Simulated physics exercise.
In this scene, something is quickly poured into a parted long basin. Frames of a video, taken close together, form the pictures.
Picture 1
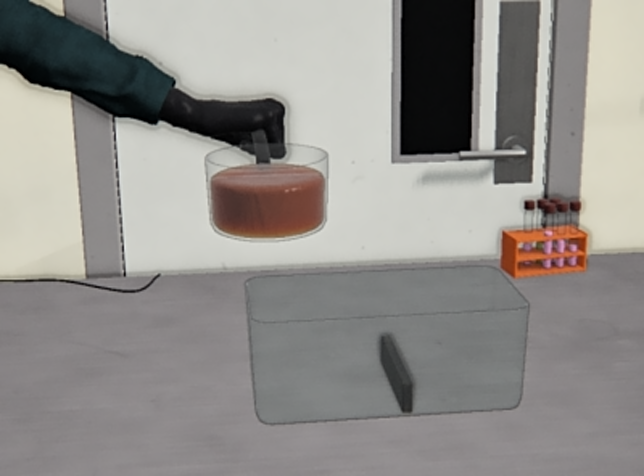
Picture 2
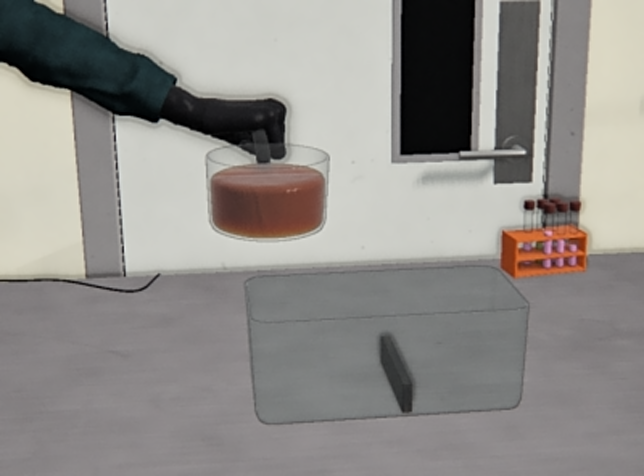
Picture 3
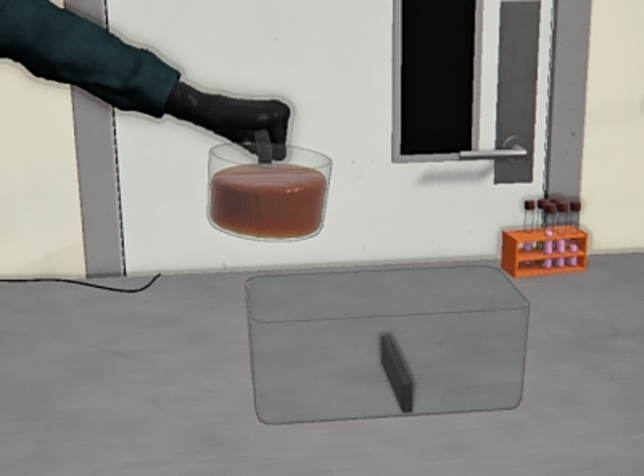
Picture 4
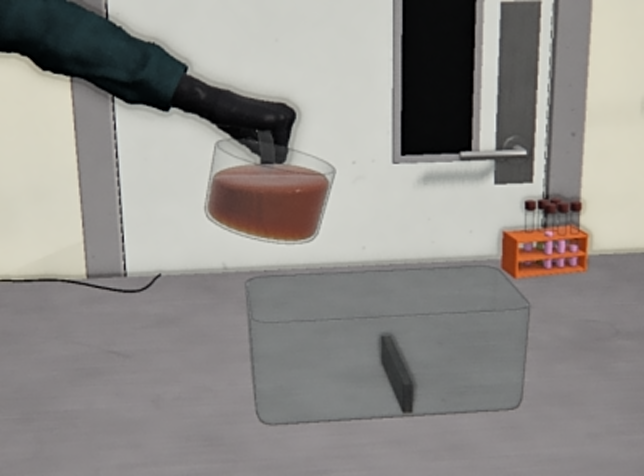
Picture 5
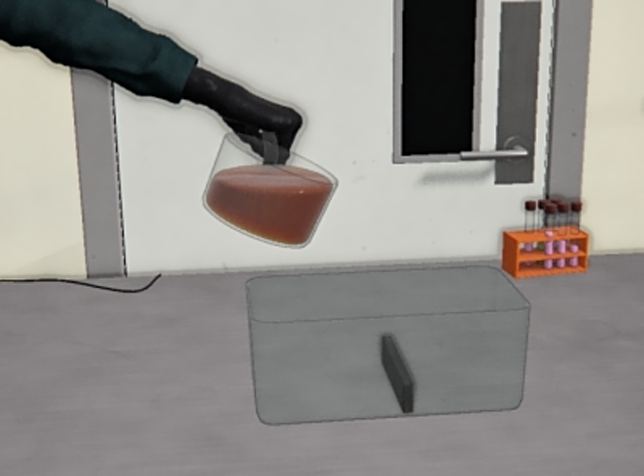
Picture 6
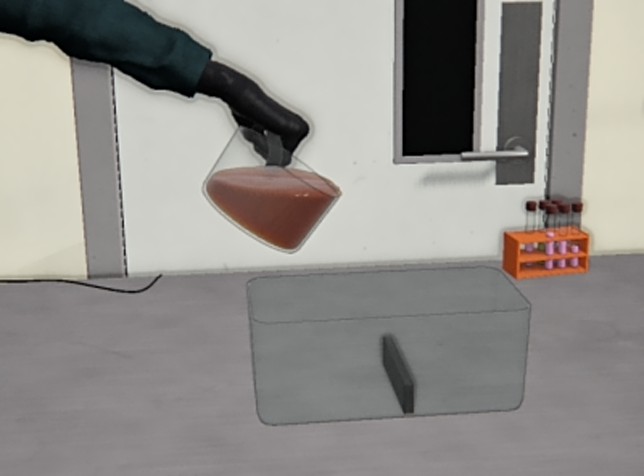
A black-gloved hand in a dark green sleeve, reaching in from the upper left, holds a clear round container of reddish-brown liquid and tilts it rightward, slowly at first, then more steeply, the liquid sliding toward the lower right rim. Below sits a transparent long basin with a dark upright divider on a grey surface, an orange rack of tubes behind it at right. The still camera looks slightly down toward a white door with a dark window.
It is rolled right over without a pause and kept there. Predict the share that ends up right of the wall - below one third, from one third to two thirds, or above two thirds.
Short answer, the right side fails to reach a third.
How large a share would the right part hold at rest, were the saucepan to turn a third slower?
Near 25 %.
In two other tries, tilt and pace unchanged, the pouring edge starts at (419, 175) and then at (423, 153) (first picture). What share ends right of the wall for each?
First try: Near 85 percent; second try: Near 80 percent.
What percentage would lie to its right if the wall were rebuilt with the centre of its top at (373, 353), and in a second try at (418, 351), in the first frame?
I'd expect near 45 percent the first time and near 10 percent the next.
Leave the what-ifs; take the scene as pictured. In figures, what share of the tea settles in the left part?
Some 80 parts in a hundred.
A moment on, the saucepan is tipped right over and 31 per cent is still to pour, 28 is left of the wall and 2 right of it.
Next, the saucepan is tipped right over and 6 per cent is still to pour, 78 is left of the wall and 10 right of it.
Then the saucepan is tipped right over and 1 per cent is still to pour, 81 is left of the wall and 14 right of it.
Later the saucepan is tipped right over and 0 per cent is still to pour, 81 is left of the wall and 16 right of it.
At rest 79 per cent lies left of the wall, 18 right of it and 3 outside.
